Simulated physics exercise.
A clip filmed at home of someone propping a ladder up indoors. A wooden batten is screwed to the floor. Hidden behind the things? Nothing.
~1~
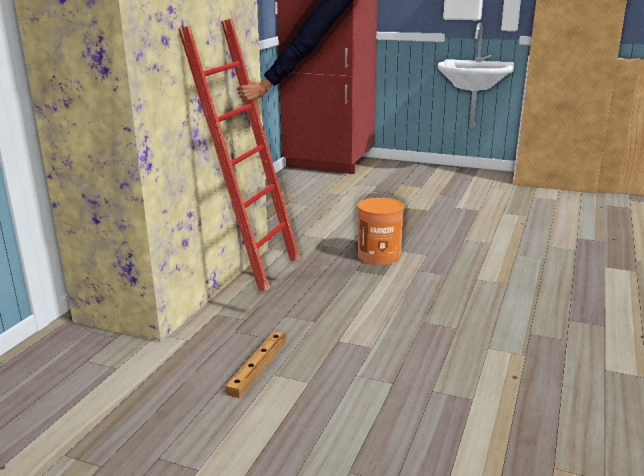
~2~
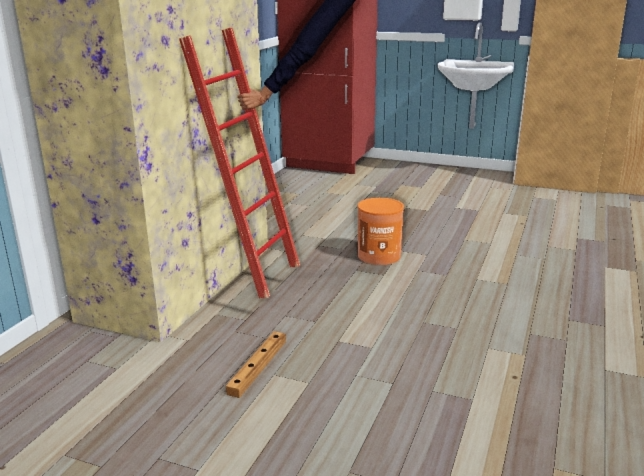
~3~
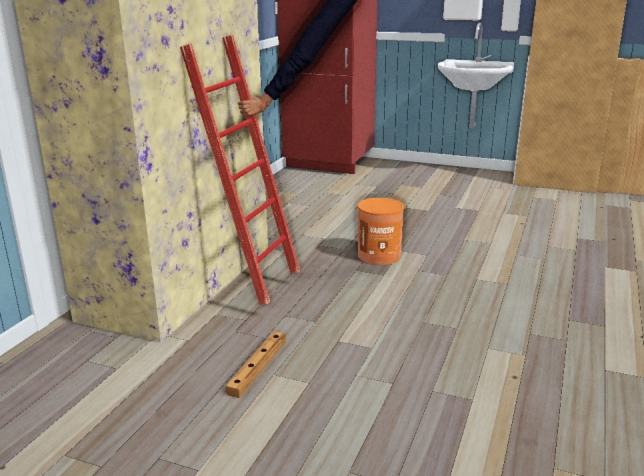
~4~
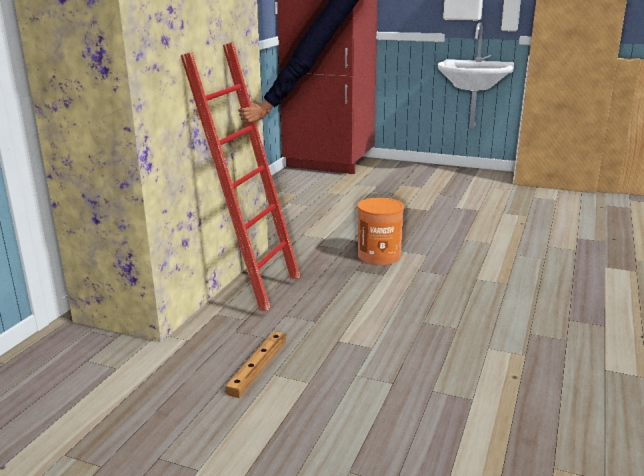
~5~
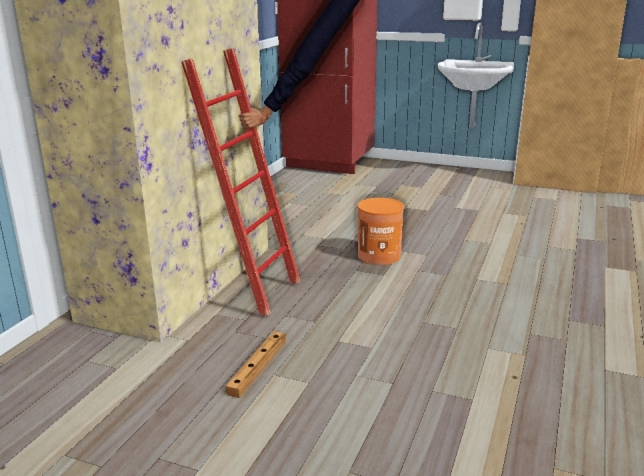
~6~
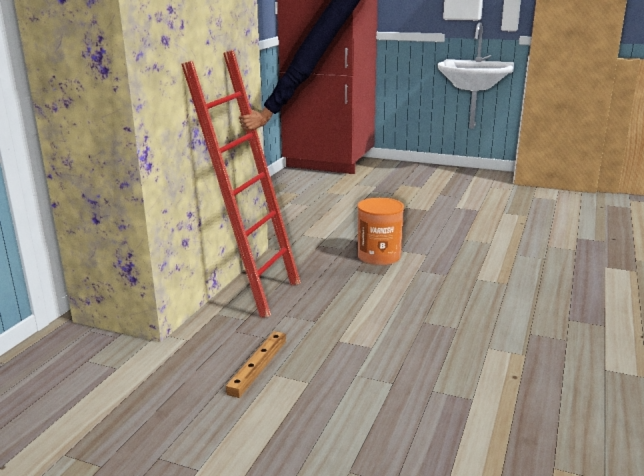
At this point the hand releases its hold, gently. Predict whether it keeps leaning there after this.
It keeps leaning.
Then, 0.46 s on from there, red ladder at rest near (247, 185).
In the end, the red ladder stays up, near (247, 185); the other things unmoved.
